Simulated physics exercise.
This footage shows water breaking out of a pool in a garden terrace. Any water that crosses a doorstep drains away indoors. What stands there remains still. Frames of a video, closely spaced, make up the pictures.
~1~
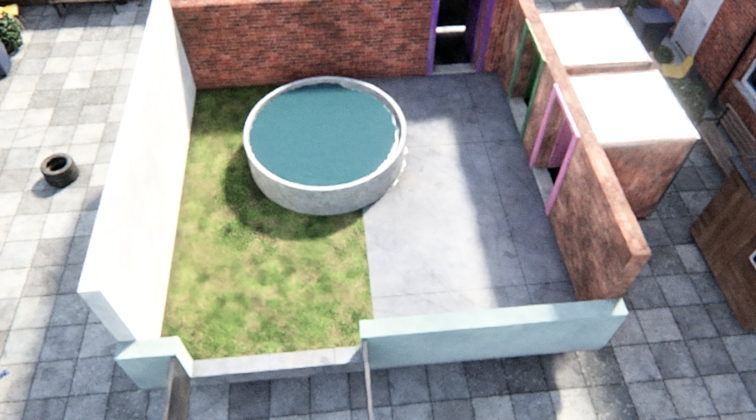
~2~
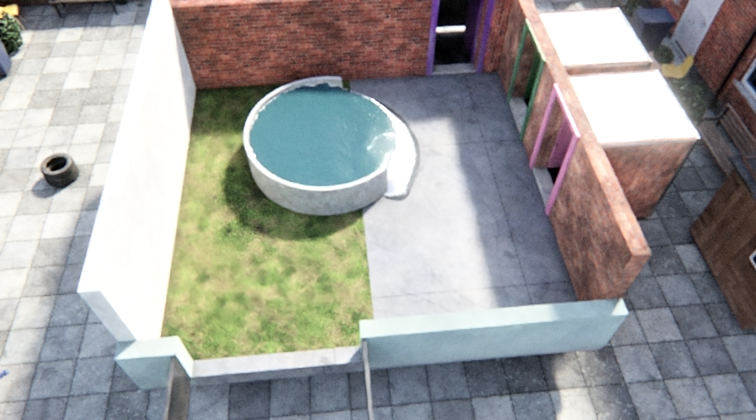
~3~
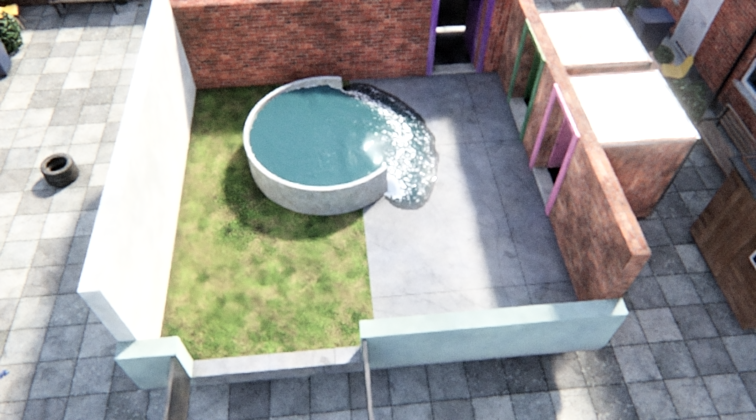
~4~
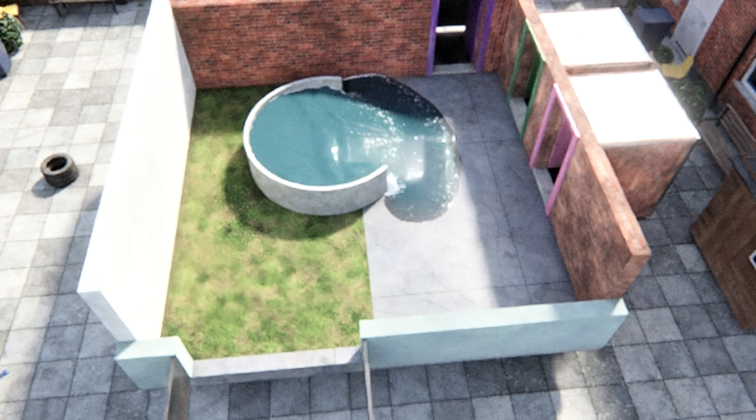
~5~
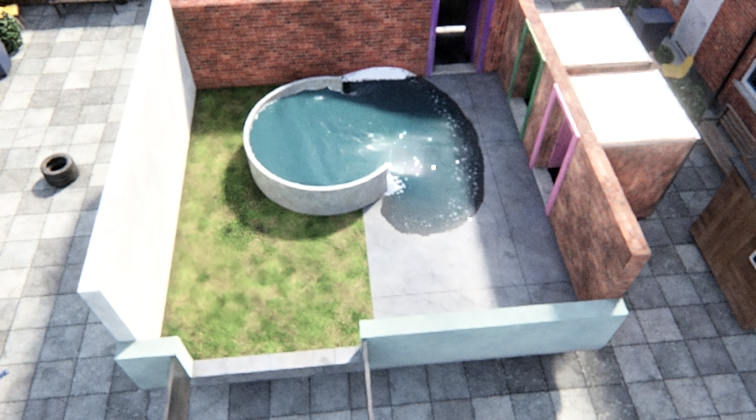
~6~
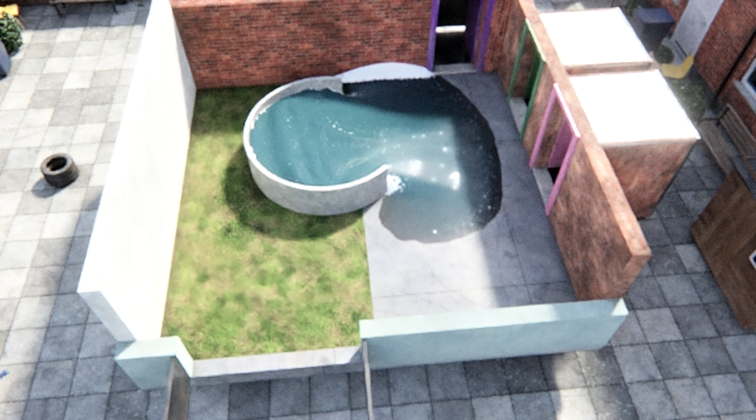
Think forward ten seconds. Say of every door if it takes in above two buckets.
I predict the purple door will overshoot two buckets; I predict the pink door will overshoot two buckets; I predict the green door will overshoot two buckets.
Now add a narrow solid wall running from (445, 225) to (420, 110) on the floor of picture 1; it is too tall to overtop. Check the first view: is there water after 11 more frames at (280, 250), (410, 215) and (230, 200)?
Reading them off in sequence: Spared, swamped, spared.
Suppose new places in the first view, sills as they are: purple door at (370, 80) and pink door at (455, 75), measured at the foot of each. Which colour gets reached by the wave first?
Answer: The door marked purple.
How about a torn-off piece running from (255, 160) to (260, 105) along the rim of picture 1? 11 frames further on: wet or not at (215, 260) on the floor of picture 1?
Result: Reached.
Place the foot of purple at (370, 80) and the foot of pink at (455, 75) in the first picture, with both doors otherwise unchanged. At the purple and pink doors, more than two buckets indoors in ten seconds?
Result: Purple goes past the limit, pink goes past the limit.
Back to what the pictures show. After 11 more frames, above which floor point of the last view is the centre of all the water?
Near (408, 142) in the last view.
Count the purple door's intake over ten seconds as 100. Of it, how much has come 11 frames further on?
Near 15 %, I'd say.
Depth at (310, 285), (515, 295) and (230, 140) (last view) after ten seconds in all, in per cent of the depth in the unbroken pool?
Readings in sequence: 12, 16, 8 percent.
A moment on, water covers 40 % of the floor; the purple door under two buckets in, the pink door under two buckets in, the green door wet at the sill, nothing in.
Next, water covers 45 % of the floor; the purple door over two buckets in, the pink door over two buckets in, the green door over two buckets in.
Then, water covers 50 % of the floor; the purple door far over two buckets in, the pink door far over two buckets in, the green door far over two buckets in.
Later, water covers 80 % of the floor; the purple door far over two buckets in, the pink door far over two buckets in, the green door far over two buckets in.
In the end, water covers 100 % of the floor; the purple door far over two buckets in, the pink door far over two buckets in, the green door far over two buckets in.
